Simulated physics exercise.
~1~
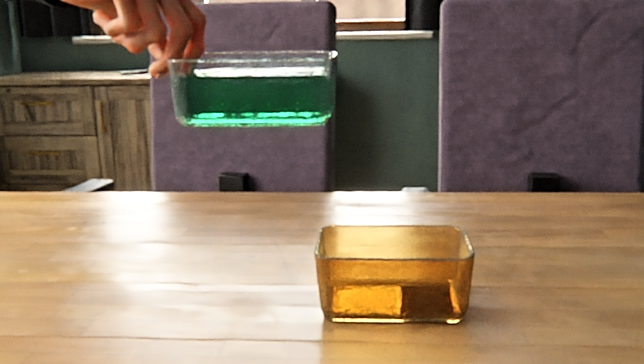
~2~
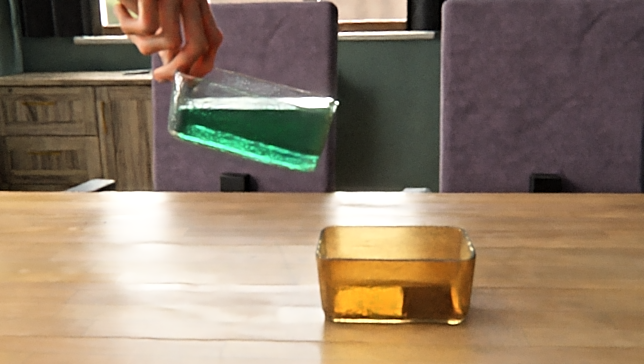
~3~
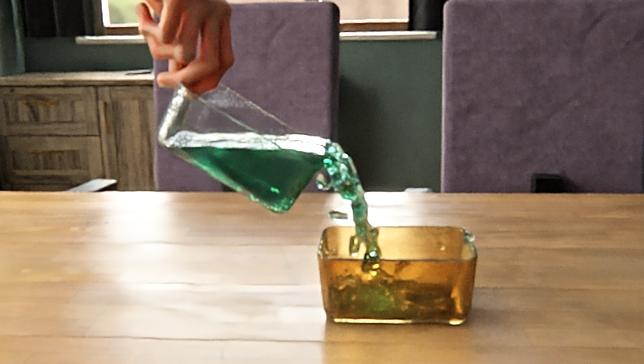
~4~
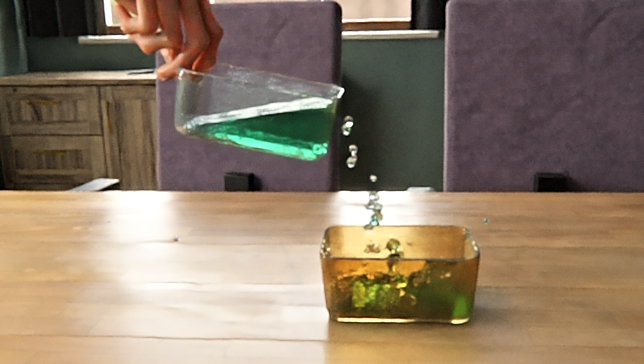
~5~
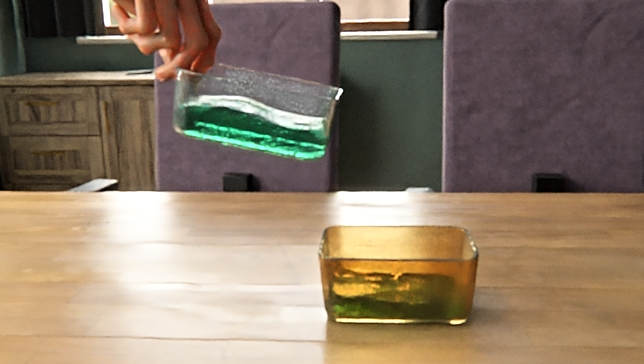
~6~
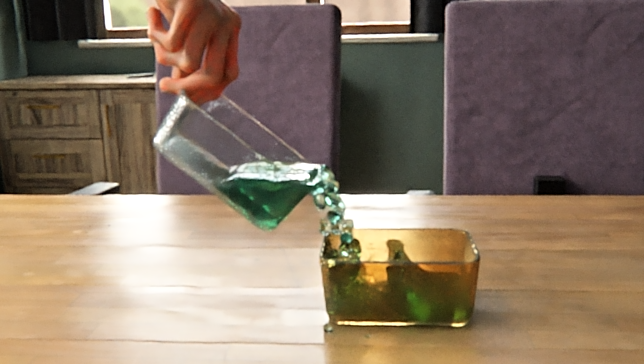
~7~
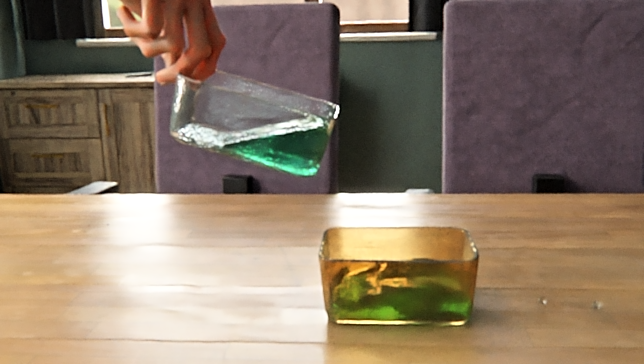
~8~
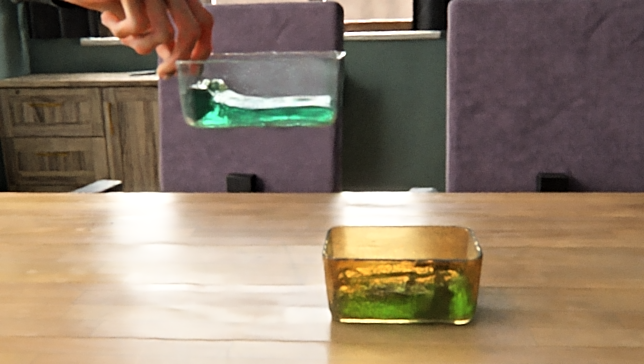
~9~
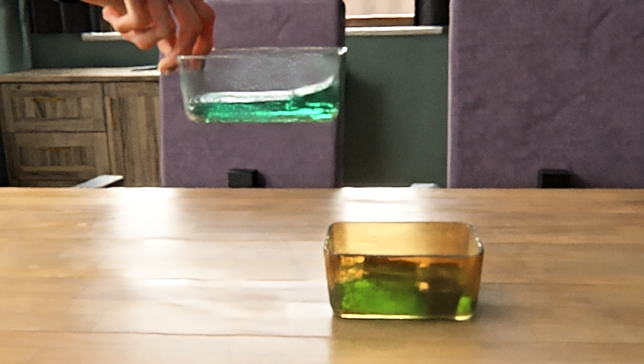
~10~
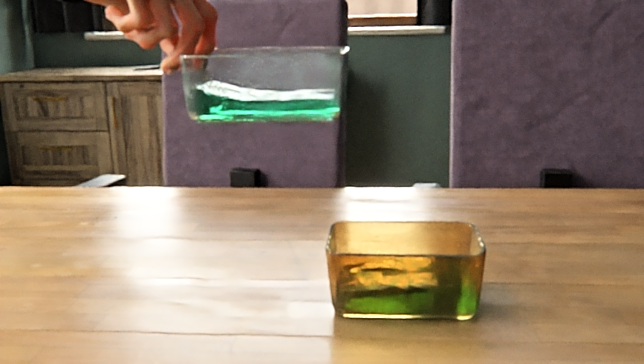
On a wooden table, a hand tips green liquid twice into an amber container, then levels.
